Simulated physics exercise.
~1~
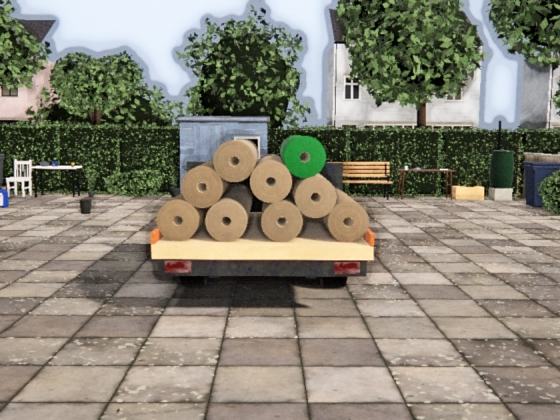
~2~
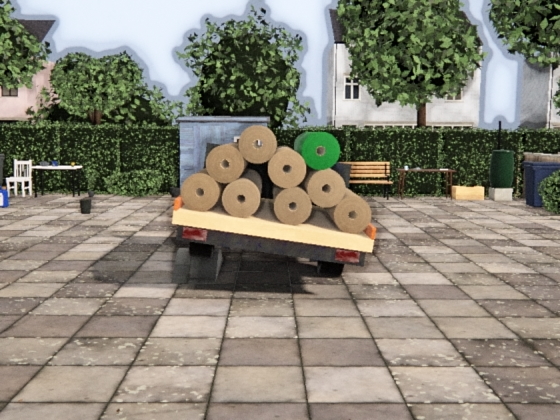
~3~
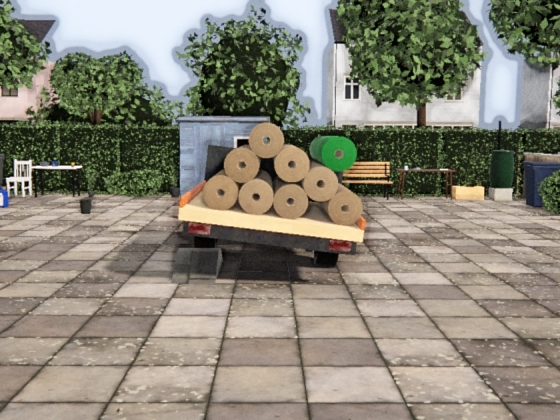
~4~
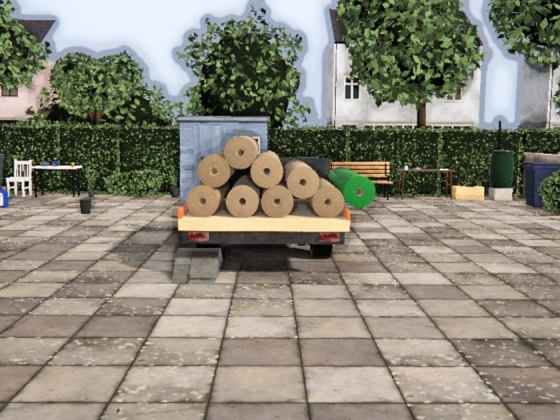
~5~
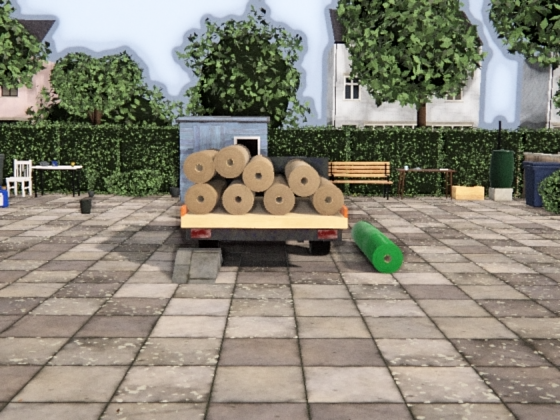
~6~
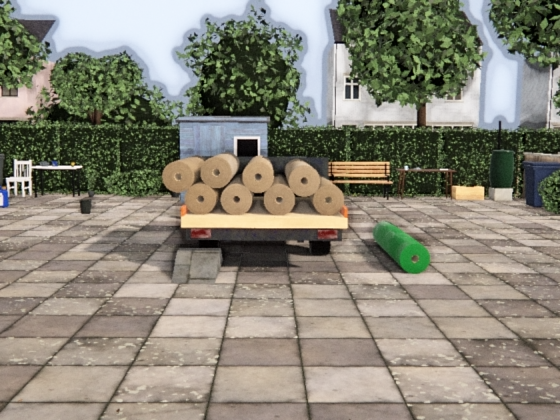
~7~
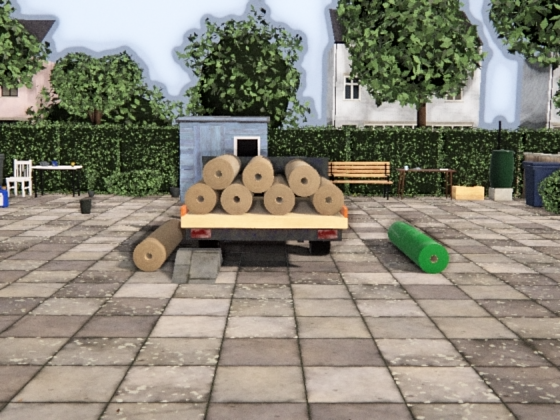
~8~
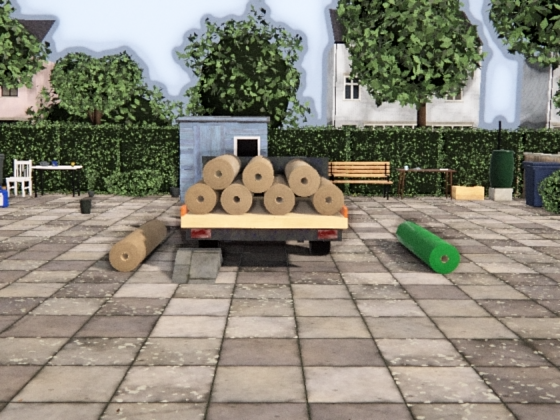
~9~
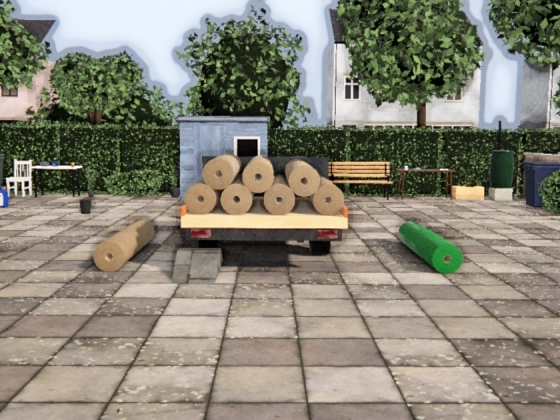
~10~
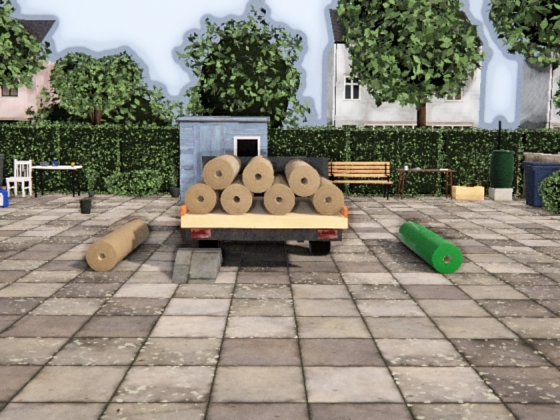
A low trailer stacked with brown rolls and one green one crept away, tilting as its left wheel went over a hump, and the green roll dropped off the right side, then a brown one off the left, leaving both lying on the paving.
